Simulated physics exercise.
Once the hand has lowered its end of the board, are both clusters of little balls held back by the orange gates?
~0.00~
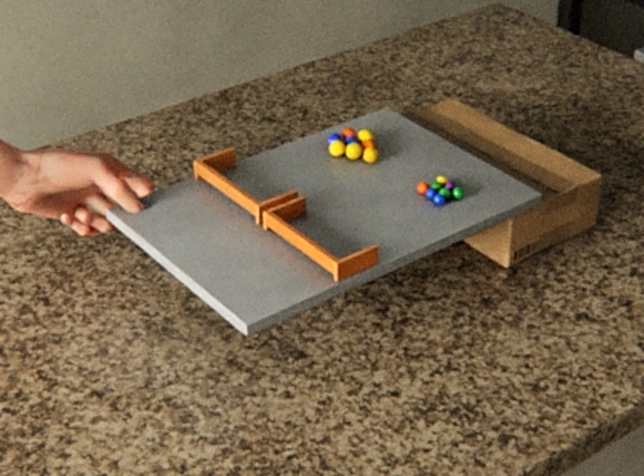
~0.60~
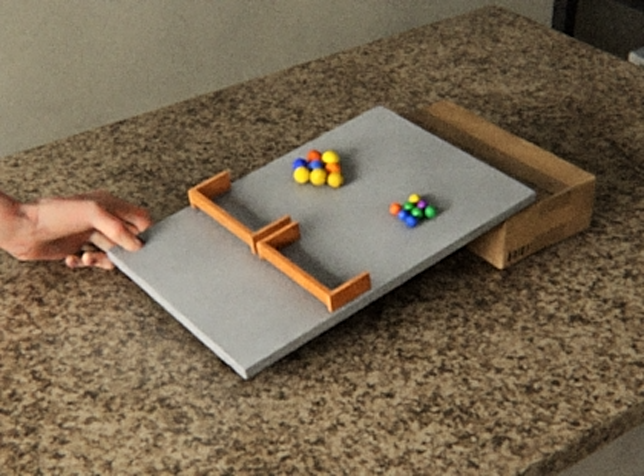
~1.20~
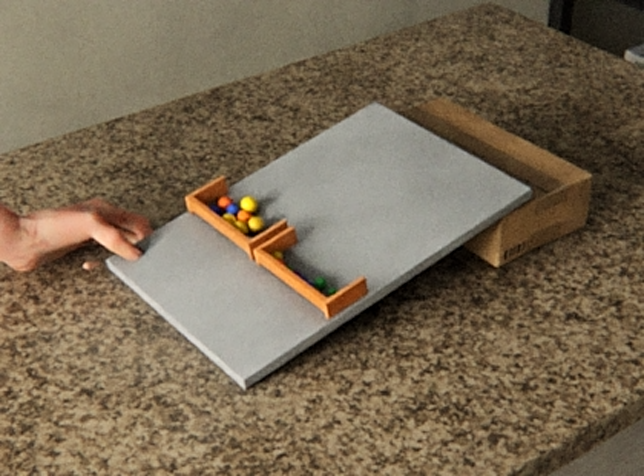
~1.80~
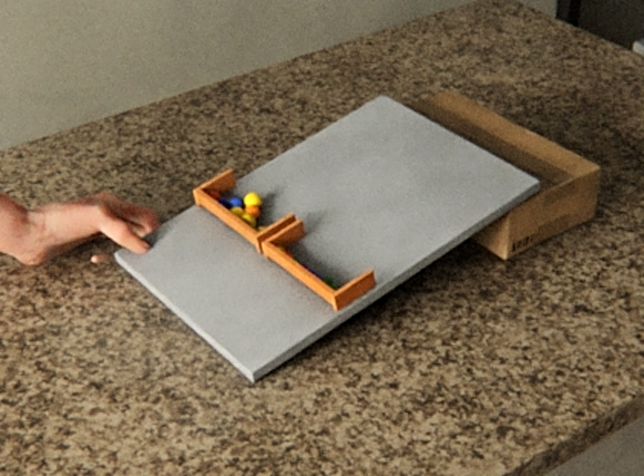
Yes, both are held back. The nearer cluster lodges against its orange gate, and the farther cluster lodges against the other one.
